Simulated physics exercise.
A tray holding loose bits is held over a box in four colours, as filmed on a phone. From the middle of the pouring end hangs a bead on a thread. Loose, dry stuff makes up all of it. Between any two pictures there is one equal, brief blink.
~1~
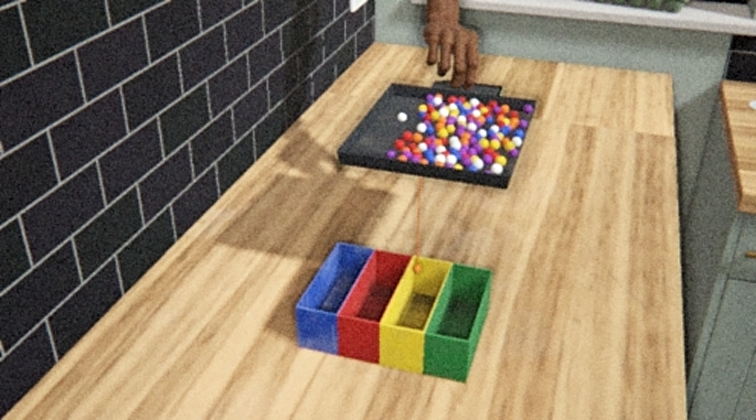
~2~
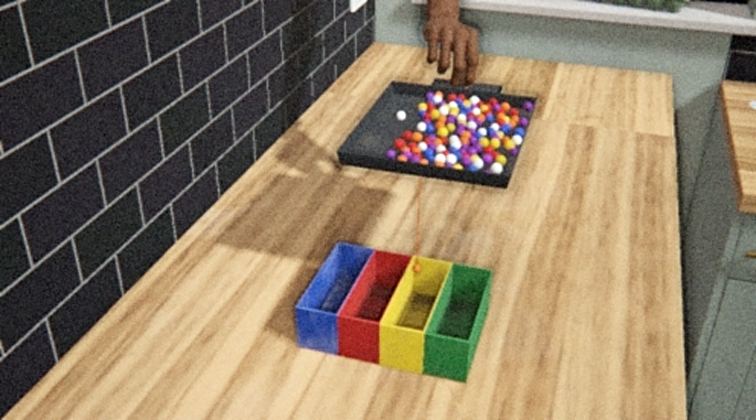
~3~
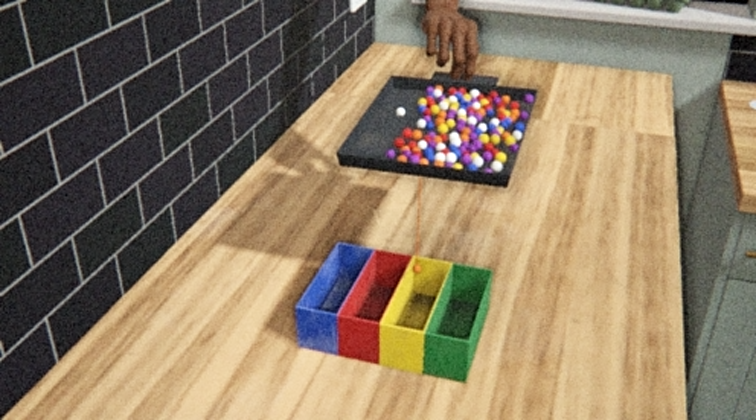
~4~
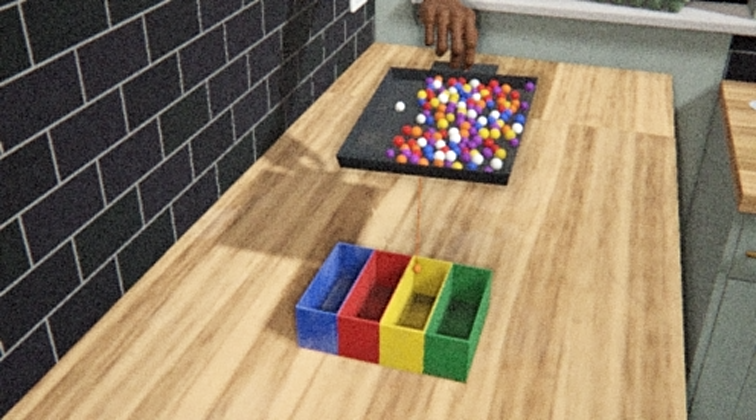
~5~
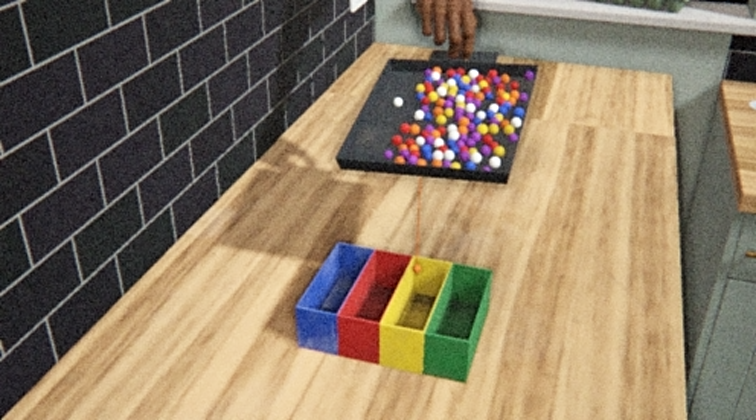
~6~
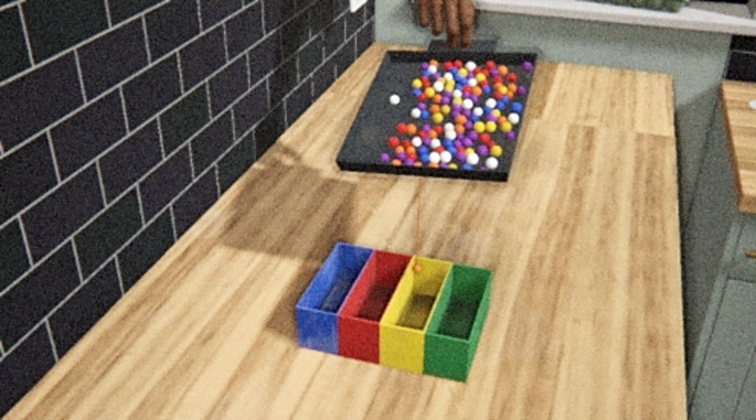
A hand reaches in at the top of a pale wooden counter beside a dark tiled wall, seen from above by a still camera. It holds a dark tray of multicoloured beads massed towards the right, above an open box with blue, red, yellow and green cells from left to right. The hand gradually raises the tray's far end, tilting it towards the viewer, and the beads shift slightly.
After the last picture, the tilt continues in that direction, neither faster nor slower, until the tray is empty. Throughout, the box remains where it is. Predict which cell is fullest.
My prediction is the blue cell.
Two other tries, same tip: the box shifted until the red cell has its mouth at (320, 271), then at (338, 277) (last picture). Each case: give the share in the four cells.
The first comes to 90 percent and the second to 90 percent.
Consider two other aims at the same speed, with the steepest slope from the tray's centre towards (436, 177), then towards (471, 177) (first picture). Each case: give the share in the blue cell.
About 0 and 0 percent.
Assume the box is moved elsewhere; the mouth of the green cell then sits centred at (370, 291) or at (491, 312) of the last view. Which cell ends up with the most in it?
The cell in yellow first, blue second.
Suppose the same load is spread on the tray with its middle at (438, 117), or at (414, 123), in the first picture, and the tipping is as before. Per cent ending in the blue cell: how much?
Try 1: 50 %; try 2: 50 %.
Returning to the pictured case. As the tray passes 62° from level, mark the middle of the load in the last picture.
In the last view the centre sits at roughly (400, 143).
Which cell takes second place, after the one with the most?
The answer here is that red cell.
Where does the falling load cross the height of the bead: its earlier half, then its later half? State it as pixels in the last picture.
The opening part goes through (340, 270); what follows goes through (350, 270).
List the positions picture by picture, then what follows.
The first picture shows corners of the pouring end at (340, 150) and (508, 175), level; middle of the load at (461, 129), round plastic beads; bead on its thread at (417, 269); blue cell at (317, 327); red cell at (359, 336); yellow cell at (402, 345); green cell at (446, 354).
The second picture shows corners of the pouring end at (340, 151) and (508, 174), level; middle of the load at (461, 127).
The third picture shows corners of the pouring end at (339, 152) and (508, 173), tipped barely, lowest at the left corner; middle of the load at (461, 123).
The fourth picture shows corners of the pouring end at (339, 154) and (507, 172), tipped a little, lowest at the left corner; middle of the load at (461, 117).
The fifth picture shows corners of the pouring end at (338, 157) and (507, 171), tipped a little, lowest at the left corner; middle of the load at (459, 111).
The sixth picture shows corners of the pouring end at (338, 159) and (506, 170), tipped clearly, lowest at the left corner; middle of the load at (456, 108), all on the move; blue cell at (317, 327); red cell at (359, 336); yellow cell at (402, 345); green cell at (446, 354).
Soon, tray tipped steeply; nearly all on the tray; a stray few in the blue cell; a stray few falling or outside the box.
A while on, tray tipped past a quarter turn; about a quarter on the tray; about a quarter in the blue cell; a small part in the red cell; a stray few in the yellow cell; a stray few in the green cell; about a third falling or outside the box.
Towards the end, tray tipped past a quarter turn; about half in the blue cell; about a quarter in the red cell; a small part in the yellow cell; a stray few in the green cell; about a quarter falling or outside the box.
Finally, tray tipped past a quarter turn; about half in the blue cell; about a quarter in the red cell; a small part in the yellow cell; a stray few in the green cell; about a quarter outside the box.
